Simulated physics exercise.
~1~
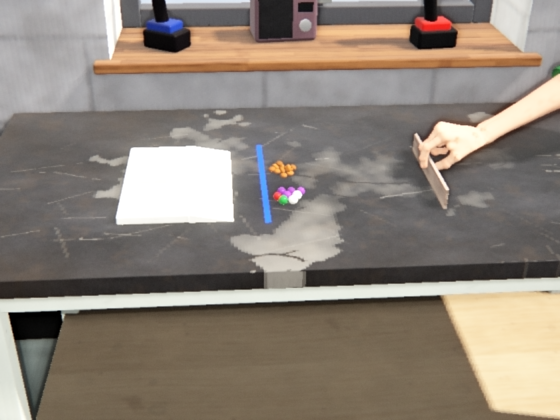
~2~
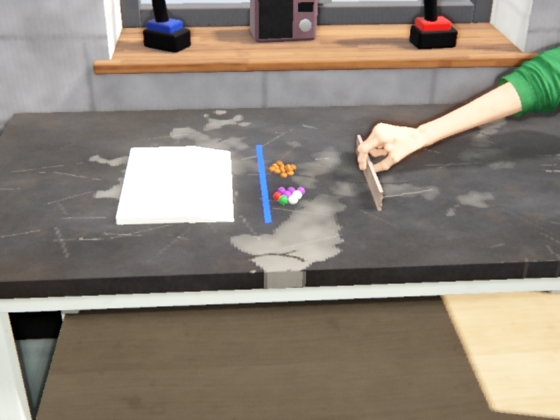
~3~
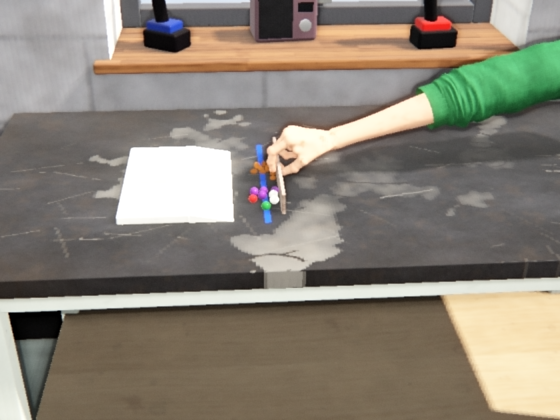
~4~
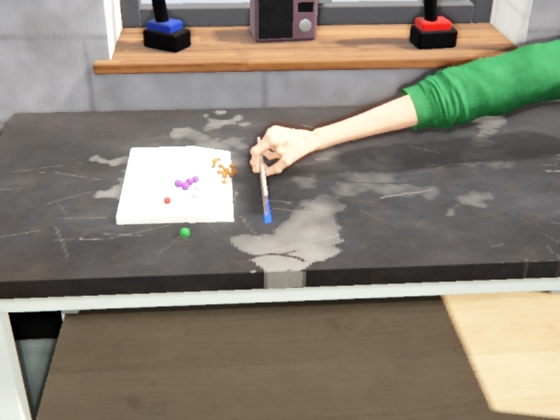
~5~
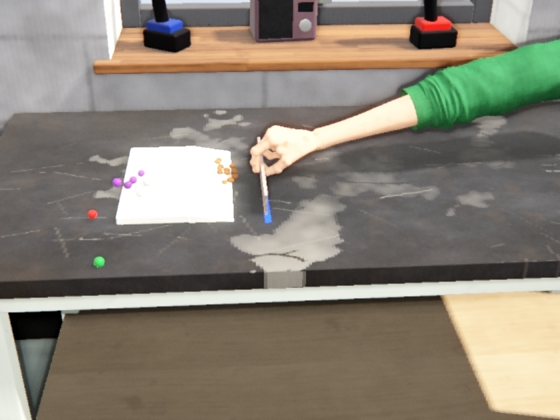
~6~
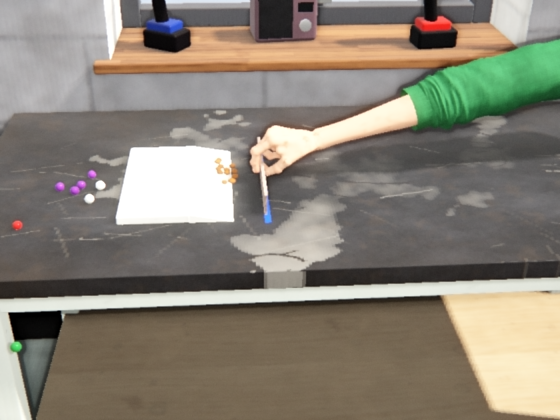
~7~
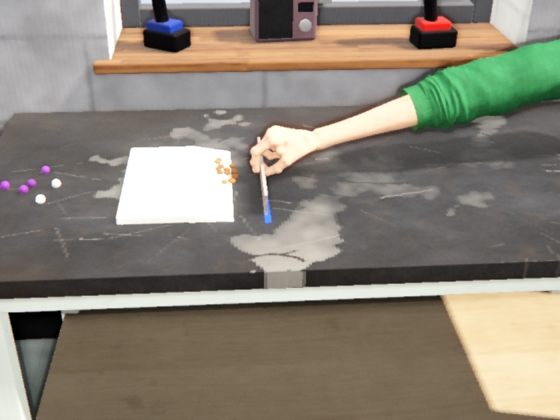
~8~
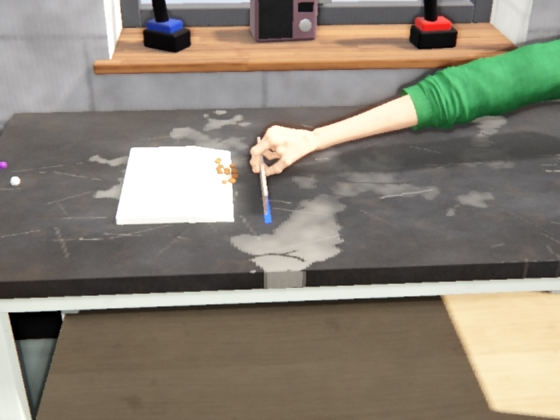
On a dark worktop, a hand sweeps beads left; round ones cross the white slab, orange bits stay.
